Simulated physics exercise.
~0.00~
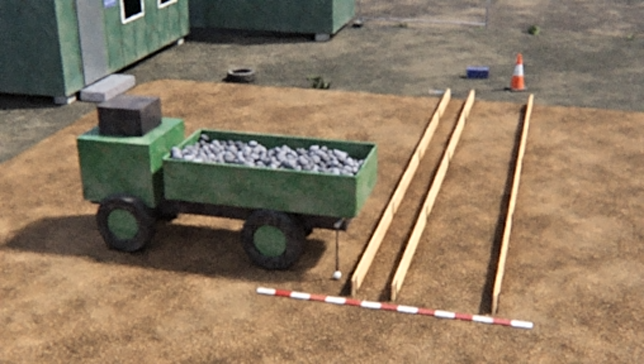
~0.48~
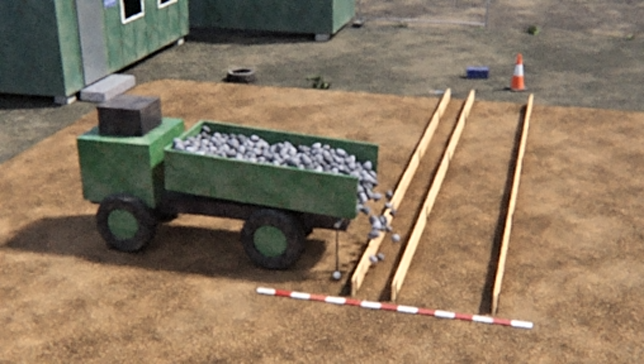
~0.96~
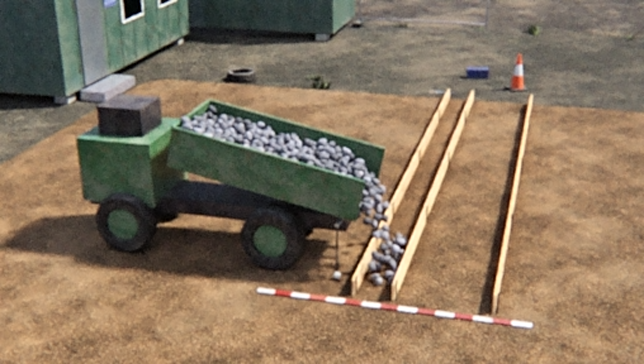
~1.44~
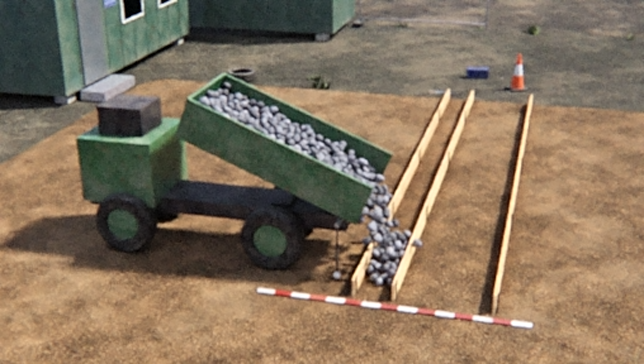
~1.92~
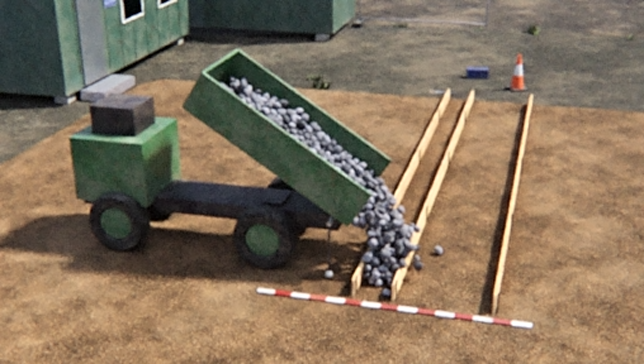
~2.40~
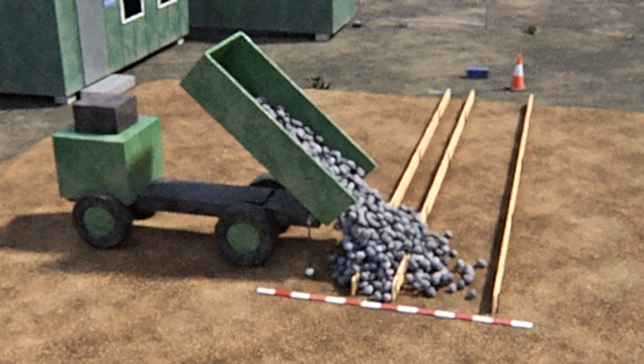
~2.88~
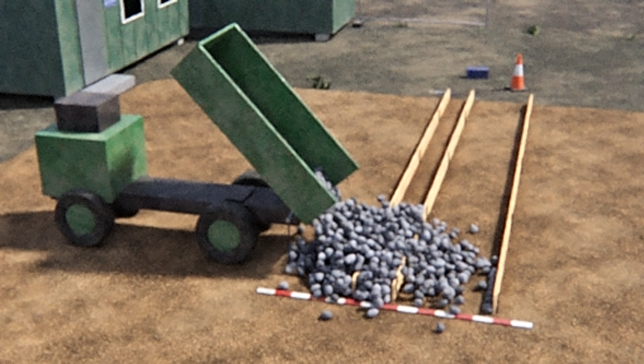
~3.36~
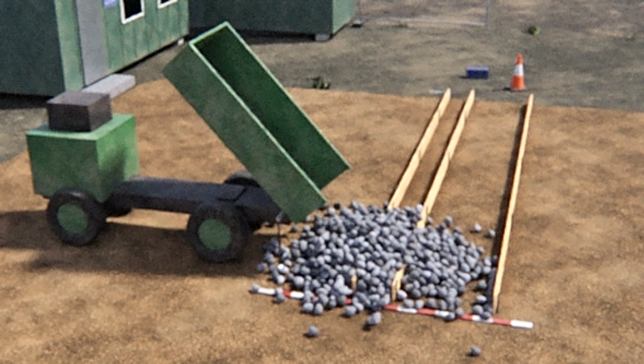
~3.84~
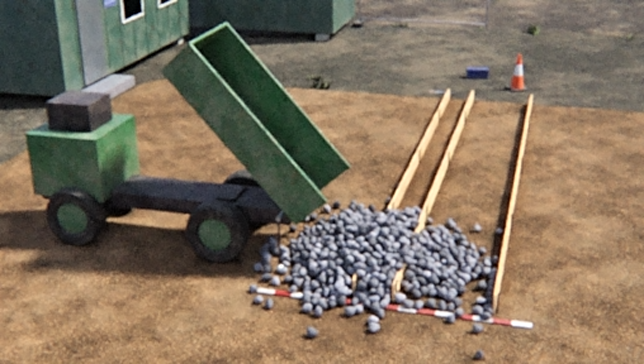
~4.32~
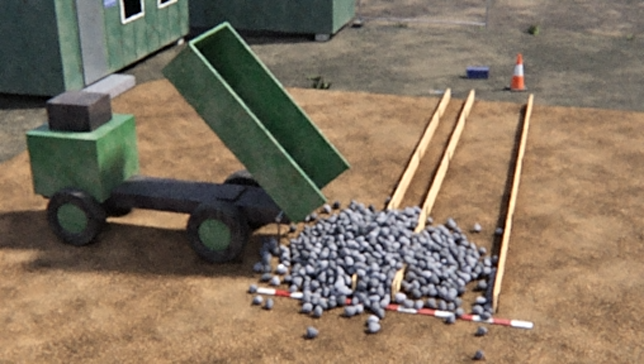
A green dump truck tipped its bed and poured grey stones over the wooden planks on its right, then rolled a little to the left as the rest slid out, leaving a wide heap behind the raised, empty bed.
